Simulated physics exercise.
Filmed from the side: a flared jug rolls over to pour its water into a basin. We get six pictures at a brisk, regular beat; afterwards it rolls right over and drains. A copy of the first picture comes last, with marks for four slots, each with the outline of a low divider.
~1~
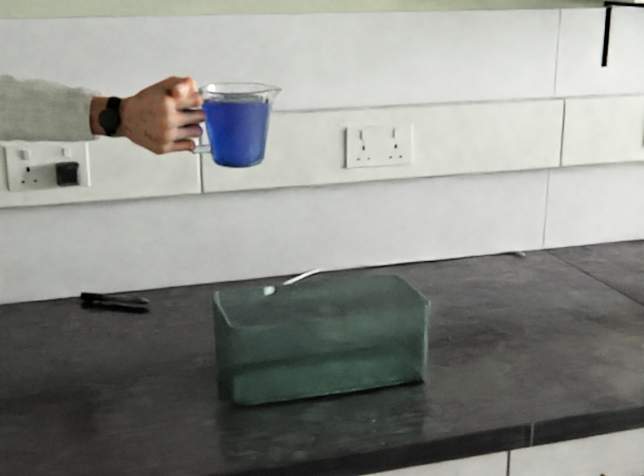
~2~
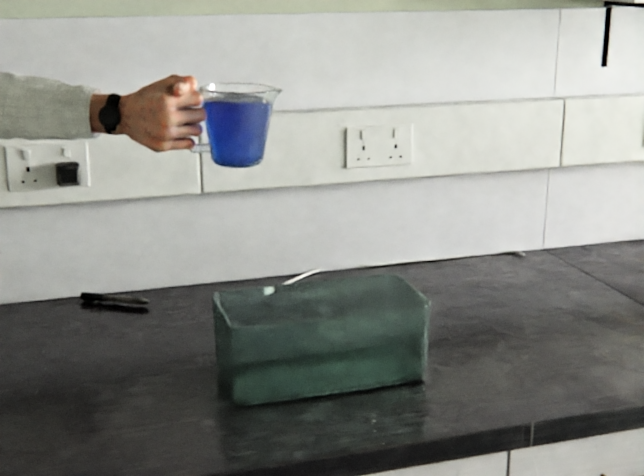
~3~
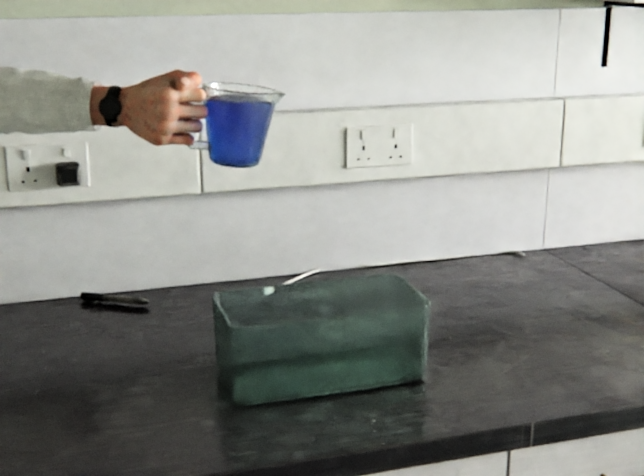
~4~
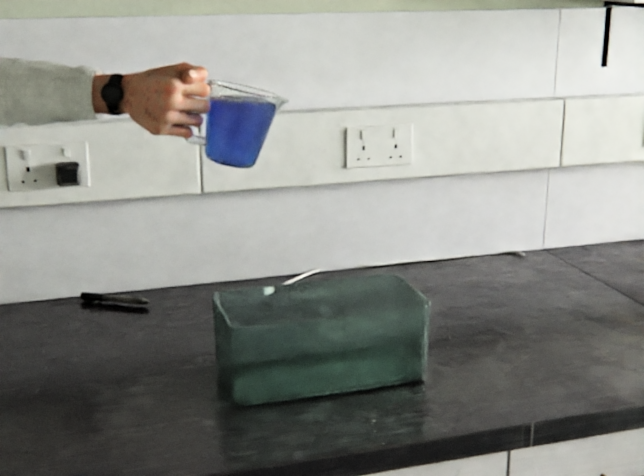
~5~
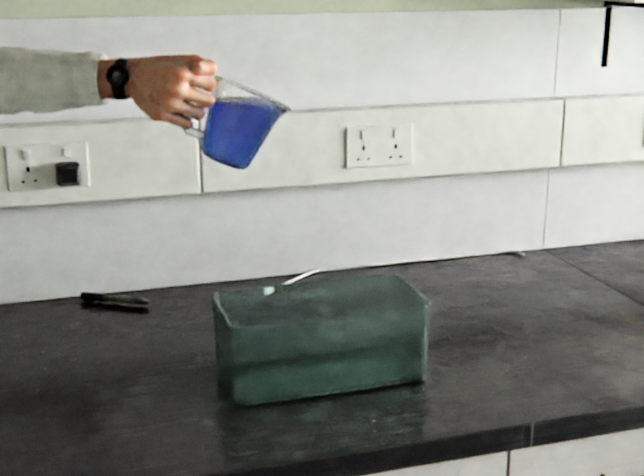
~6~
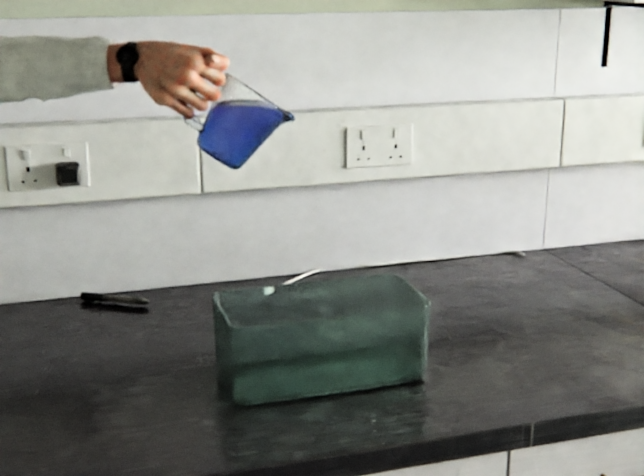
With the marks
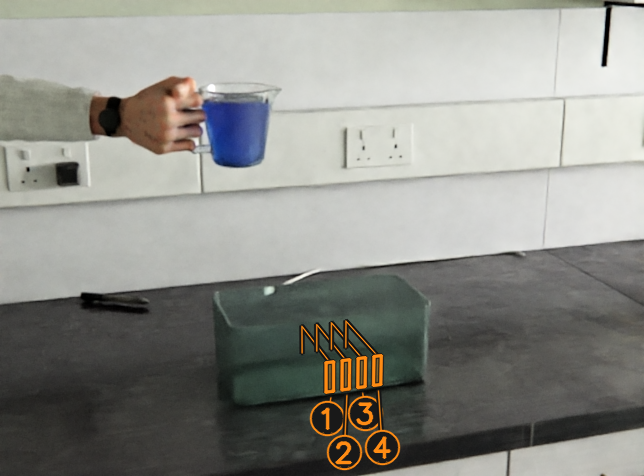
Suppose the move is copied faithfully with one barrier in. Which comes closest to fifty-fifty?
Position 3 does it best.
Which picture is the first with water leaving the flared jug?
In picture 6.
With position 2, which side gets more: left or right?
The right one.
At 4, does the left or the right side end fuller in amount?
The left side.
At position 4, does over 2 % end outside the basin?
Yes.
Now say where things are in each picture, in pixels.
Upright, lip at (280, 88); basin from (233, 404) to (425, 377); nothing has left yet, in the first picture.
Upright, lip at (281, 90); nothing has left yet, in the second picture.
Tipped about 6°, lip at (284, 93); nothing has left yet, in the third picture.
Tipped about 14°, lip at (287, 100); nothing has left yet, in the fourth picture.
Tipped about 24°, lip at (290, 109); nothing has left yet, in the fifth picture.
Tipped about 35°, lip at (292, 120); water is over the lip, down to (292, 120), in the sixth picture.
On the marked copy, 1 at (330, 397); 2 at (346, 395); 3 at (362, 392); 4 at (378, 390).
Choosing 1, about 7 % ends left of the wall and 89 % right of it; 5 % is lost outside.
Choosing 2, about 10 % ends left of the wall and 85 % right of it; 5 % is lost outside.
Choosing 3, about 42 % ends left of the wall and 54 % right of it; 4 % is lost outside.
Choosing 4, about 88 % ends left of the wall and 6 % right of it; 6 % is lost outside.
